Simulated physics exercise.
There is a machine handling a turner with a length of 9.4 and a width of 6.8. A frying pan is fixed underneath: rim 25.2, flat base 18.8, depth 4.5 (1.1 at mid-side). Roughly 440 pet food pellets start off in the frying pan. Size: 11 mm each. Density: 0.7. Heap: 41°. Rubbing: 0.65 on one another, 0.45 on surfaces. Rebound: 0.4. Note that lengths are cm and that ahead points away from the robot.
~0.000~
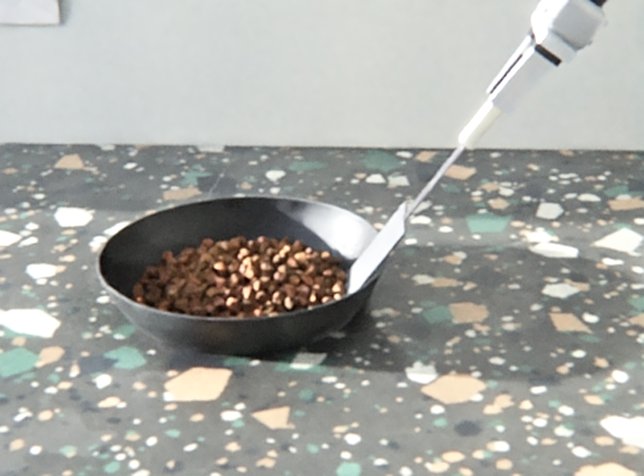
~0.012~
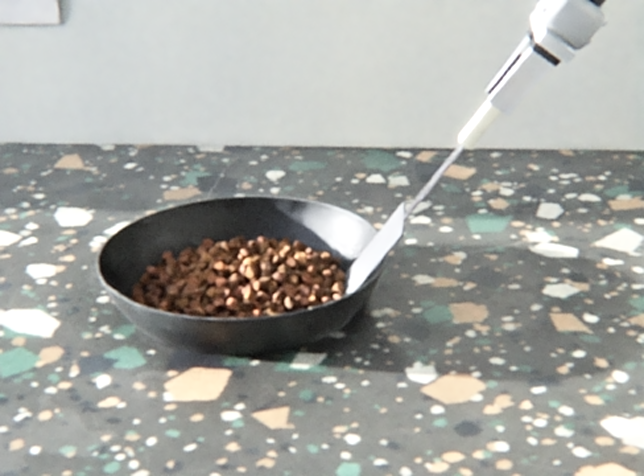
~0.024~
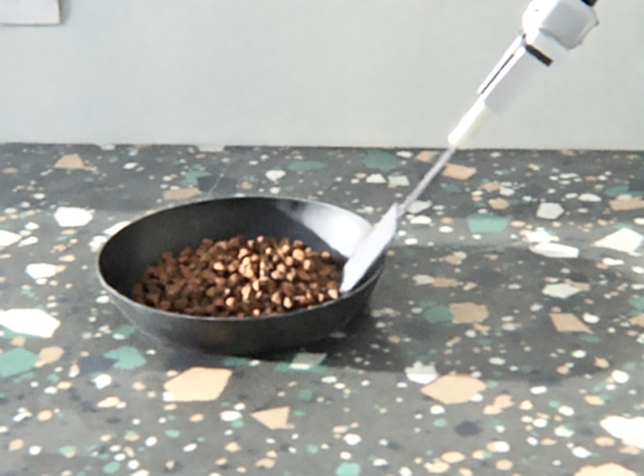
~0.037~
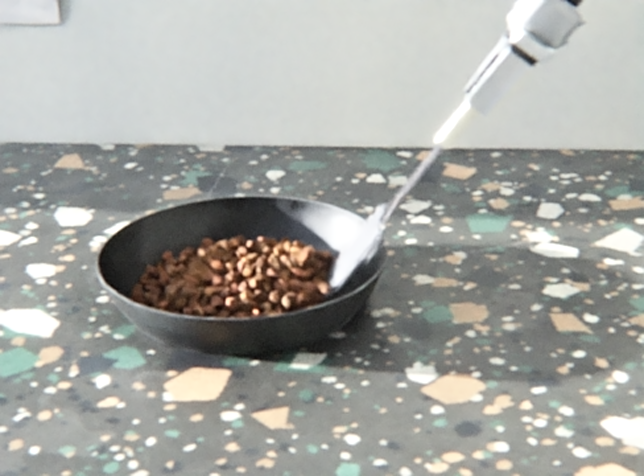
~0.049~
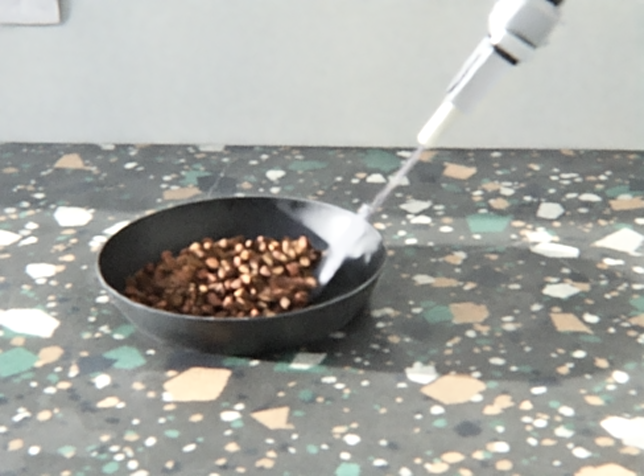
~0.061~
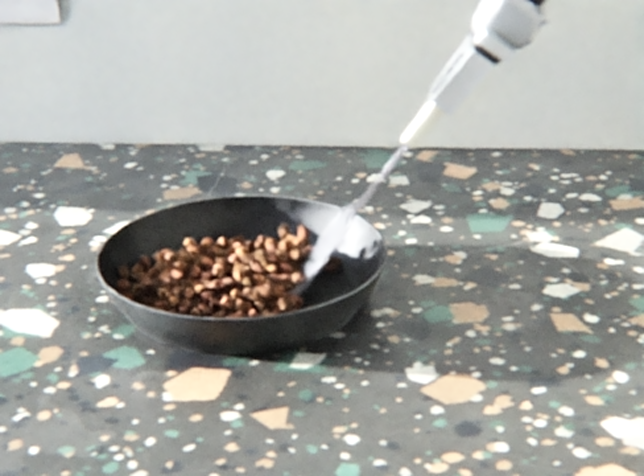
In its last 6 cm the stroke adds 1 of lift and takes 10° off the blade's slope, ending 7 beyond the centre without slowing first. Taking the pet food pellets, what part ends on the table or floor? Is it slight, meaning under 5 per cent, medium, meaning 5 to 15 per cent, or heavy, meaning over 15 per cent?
It is medium, from 5 to 15 per cent.
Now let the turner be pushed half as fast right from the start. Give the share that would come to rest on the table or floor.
The share on the table or floor would be about 0 percent.
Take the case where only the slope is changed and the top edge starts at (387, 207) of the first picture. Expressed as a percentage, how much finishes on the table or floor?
I'd estimate close to 10 per cent.
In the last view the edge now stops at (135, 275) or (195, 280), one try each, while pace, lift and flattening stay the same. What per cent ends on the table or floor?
First try about 30 percent, second about 0 percent.
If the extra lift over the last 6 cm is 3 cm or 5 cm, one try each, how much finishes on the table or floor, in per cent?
It works out to some 10 per cent for the first setting and some 10 per cent for the second.
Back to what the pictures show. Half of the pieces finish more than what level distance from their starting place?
It comes to some 4 cm.
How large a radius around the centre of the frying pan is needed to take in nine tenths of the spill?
That's near 25 cm.
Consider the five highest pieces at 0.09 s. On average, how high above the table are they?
About 7 cm.
After 0.09 s, sloping 54°, highest piece 9 above the table; 443 in the frying pan.
After 0.12 s, sloping 51°, highest piece 10 above the table; 442 in the frying pan, 1 on the blade or in flight.
After 0.34 s, sloping 44°, highest piece 7 above the table; 403 in the frying pan, 33 on the table or floor, 7 on the blade or in flight.
After 1.39 s, sloping 44°, highest piece 5 above the table; 403 in the frying pan, 40 on the table or floor.
At rest, 403 in the frying pan, 40 on the table or floor. That is 9 % on the table or floor.
